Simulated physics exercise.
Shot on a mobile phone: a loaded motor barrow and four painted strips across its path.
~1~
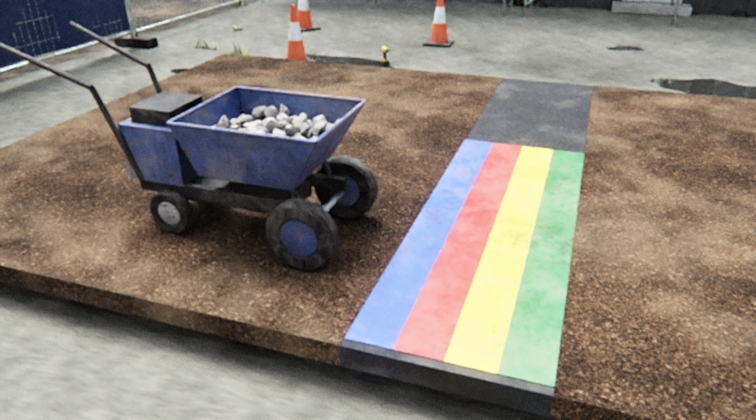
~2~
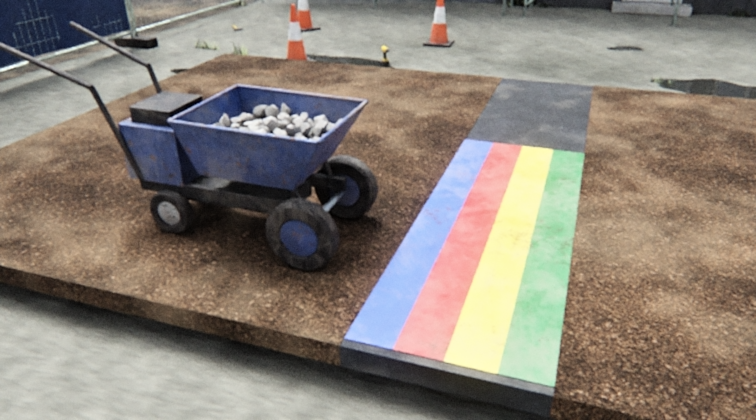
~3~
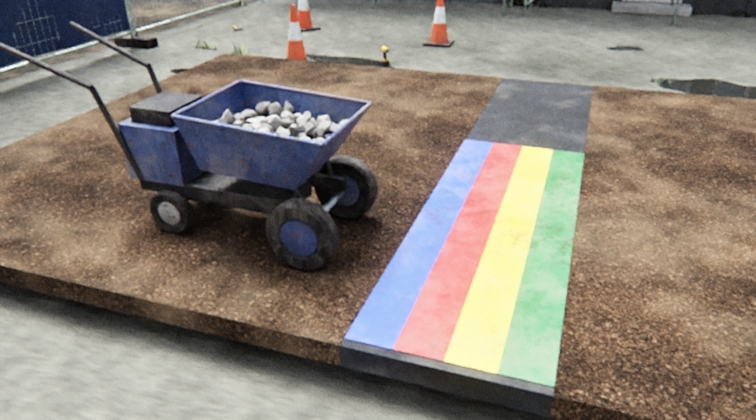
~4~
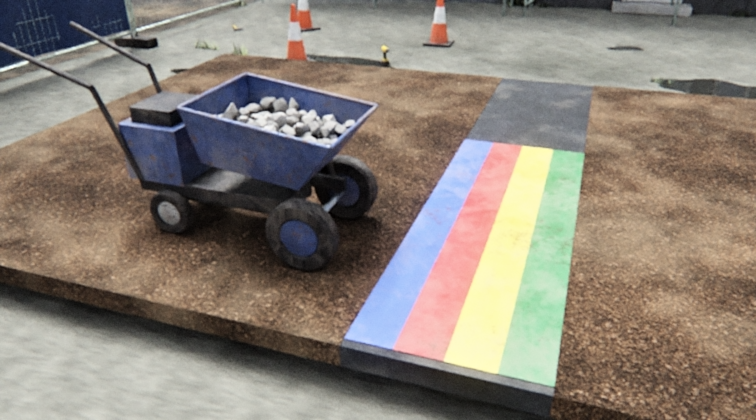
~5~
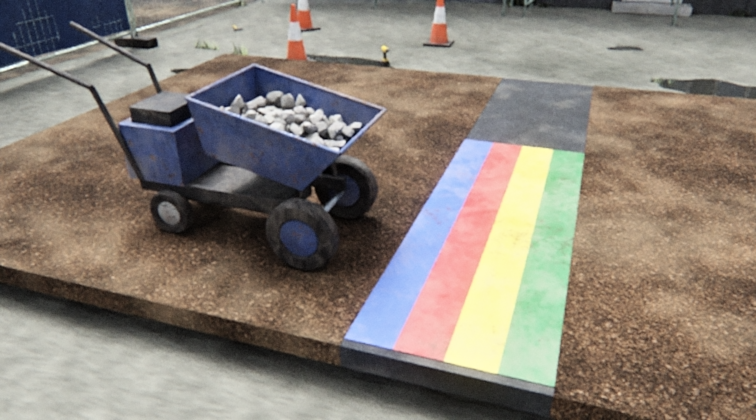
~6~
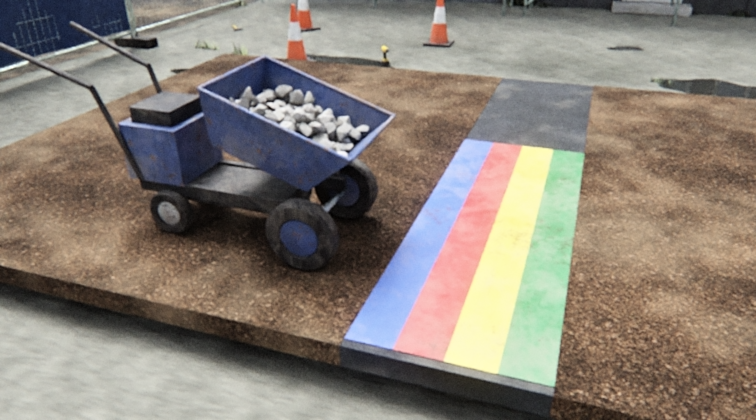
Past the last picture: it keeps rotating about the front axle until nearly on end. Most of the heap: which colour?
Colour: Red.
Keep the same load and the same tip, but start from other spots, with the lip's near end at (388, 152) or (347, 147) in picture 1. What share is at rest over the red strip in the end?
You'd get 0 in a hundred the first time and 30 in a hundred the second.
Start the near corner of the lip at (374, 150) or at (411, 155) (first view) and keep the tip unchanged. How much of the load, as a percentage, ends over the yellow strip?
Near 40 and 10 percent respectively.
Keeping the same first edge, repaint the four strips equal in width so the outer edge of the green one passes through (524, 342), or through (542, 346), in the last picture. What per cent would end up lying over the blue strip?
Shares in turn: 10 %; 10 %.
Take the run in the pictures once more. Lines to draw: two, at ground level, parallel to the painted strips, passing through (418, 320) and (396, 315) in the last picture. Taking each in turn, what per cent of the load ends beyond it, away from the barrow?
Close to 60 and 80 per cent respectively.
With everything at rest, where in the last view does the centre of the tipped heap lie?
Roughly pixel (466, 262).
Just after the last frame, skip tipped steeply; every one in the skip.
A moment on, skip tipped right over; the larger part in the skip; just a few over the blue strip; roughly a quarter over the red strip; just a few over the yellow strip.
Further on, skip tipped right over; roughly a quarter in the skip; about a tenth over the blue strip; roughly a third over the red strip; roughly a quarter over the yellow strip; about a tenth over the green strip; just a few off the paint.
When it is over, skip tipped right over; about a tenth in the skip; about a tenth over the blue strip; roughly a third over the red strip; roughly a quarter over the yellow strip; about a tenth over the green strip; just a few off the paint.
